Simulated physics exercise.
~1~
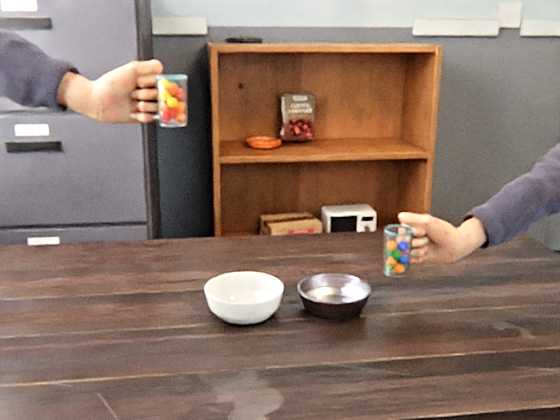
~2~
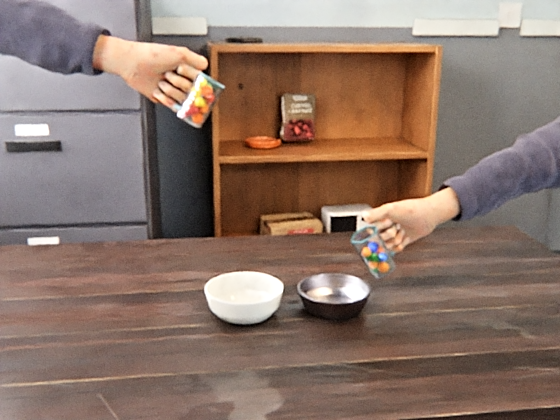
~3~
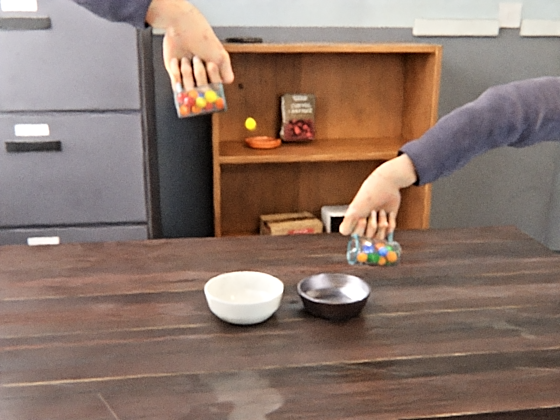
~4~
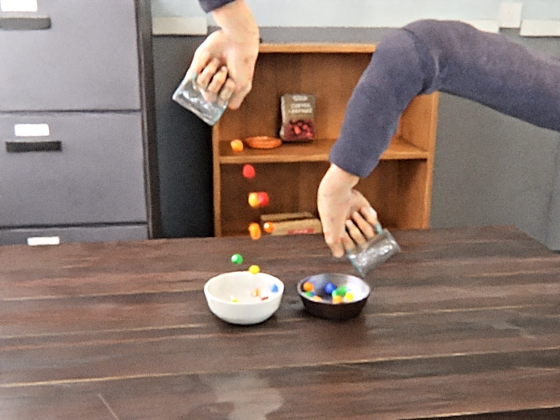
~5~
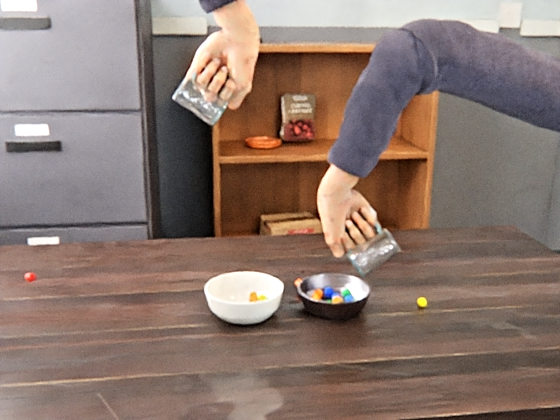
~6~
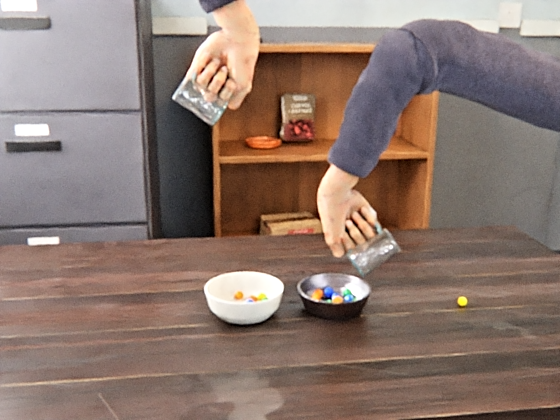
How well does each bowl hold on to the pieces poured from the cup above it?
The white bowl on the left loses some of its pieces, which end up outside it, while the dark bowl on the right keeps all of its pieces.
